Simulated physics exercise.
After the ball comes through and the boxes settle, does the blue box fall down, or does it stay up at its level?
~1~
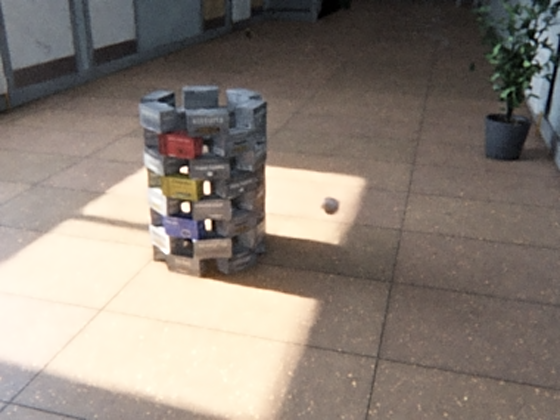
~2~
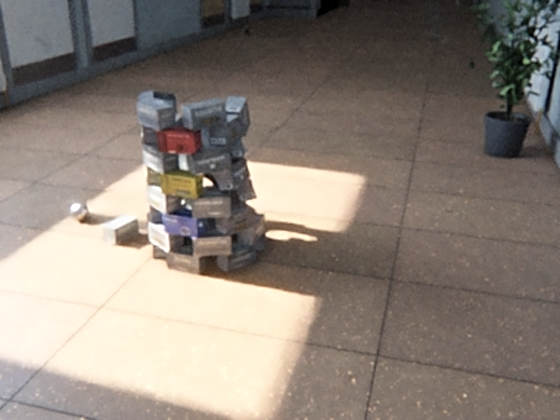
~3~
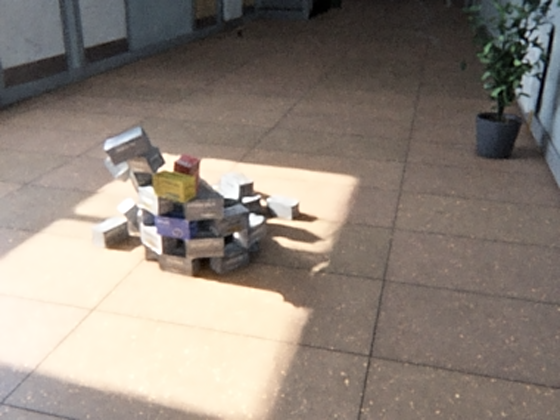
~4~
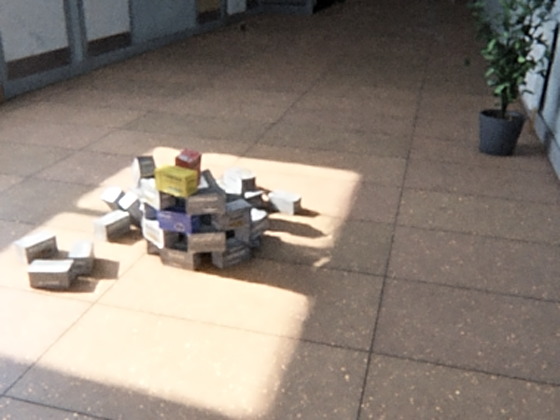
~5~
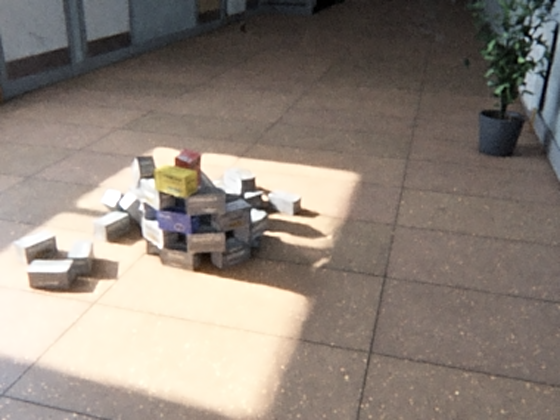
The blue box stays up at its level, still sitting in the lower part of the tower with the fallen boxes scattered around it.
